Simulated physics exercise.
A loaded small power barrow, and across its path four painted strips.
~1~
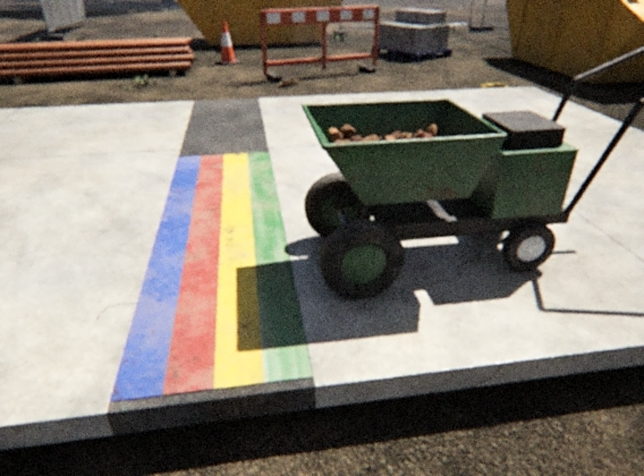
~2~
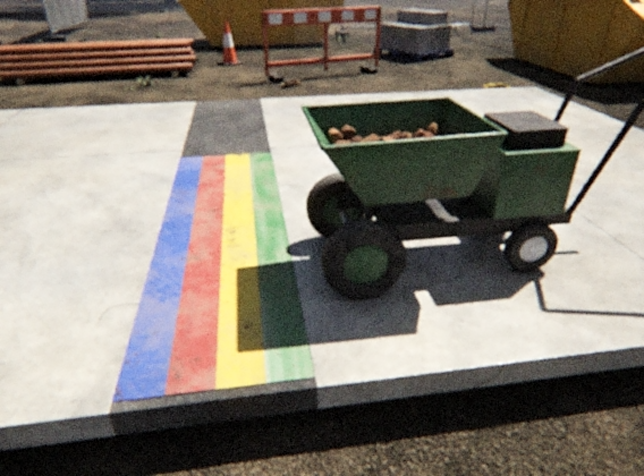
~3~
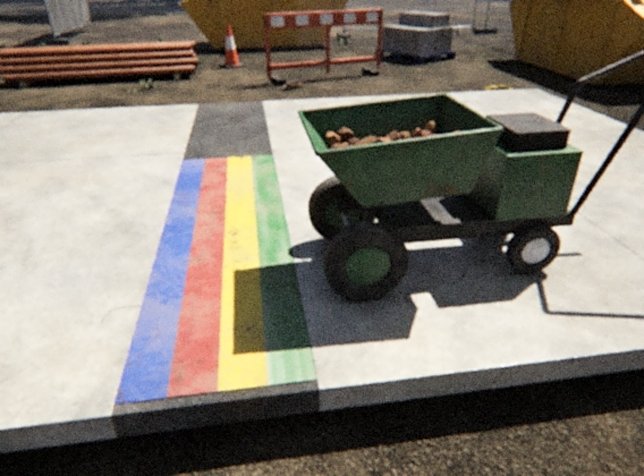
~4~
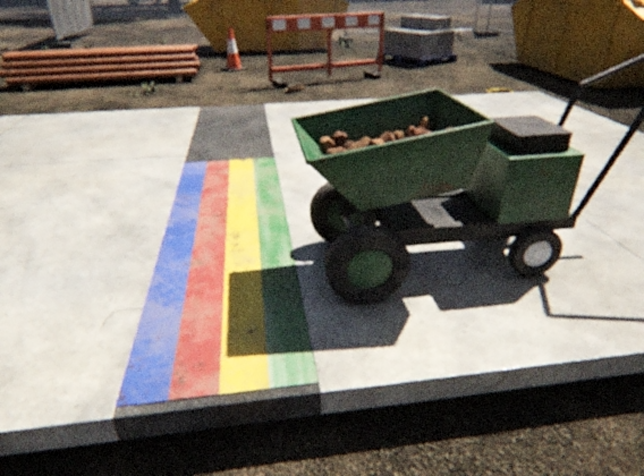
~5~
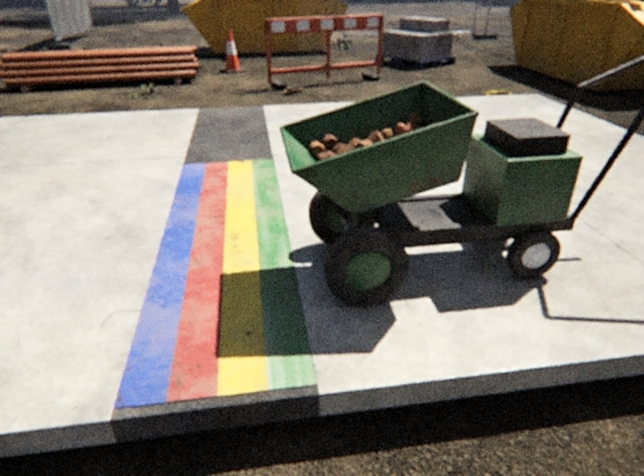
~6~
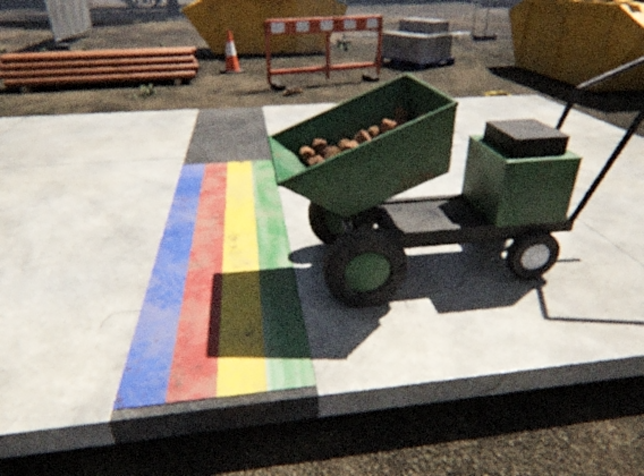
On a pale concrete slab in a work yard, a small green barrow stood beside blue, red, yellow and green strips while its skip, loaded with brown lumps, tilted steadily forward to the left.
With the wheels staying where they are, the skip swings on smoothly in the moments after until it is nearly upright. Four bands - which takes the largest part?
Largest part: The red band.
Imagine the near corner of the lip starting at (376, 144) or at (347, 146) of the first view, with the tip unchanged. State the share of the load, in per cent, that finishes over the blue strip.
First place: Around 10 per cent. Second place: Around 10 per cent.
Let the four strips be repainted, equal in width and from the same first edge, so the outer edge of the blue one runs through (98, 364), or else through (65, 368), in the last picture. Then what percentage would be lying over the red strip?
Shares: 40 %; then 30 %.
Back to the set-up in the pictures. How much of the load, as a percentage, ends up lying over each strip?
In per cent, approximately: Green 0, yellow 15, red 40, blue 25.
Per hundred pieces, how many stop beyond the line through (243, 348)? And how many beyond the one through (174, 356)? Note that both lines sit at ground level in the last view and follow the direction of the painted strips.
Near 80 % and near 30 %, in that order.
Shortly afterwards, skip tipped steeply; the whole lot in the skip.
Next, skip tipped right over; the bulk in the skip; only a few over the yellow strip; a little over the red strip; only a few over the blue strip.
Some moments later, skip tipped right over; near a quarter in the skip; a little over the yellow strip; near a third over the red strip; near a quarter over the blue strip; a little off the paint.
In the end, skip tipped right over; a little in the skip; none at all over the green strip; a little over the yellow strip; near a third over the red strip; near a quarter over the blue strip; a little off the paint.
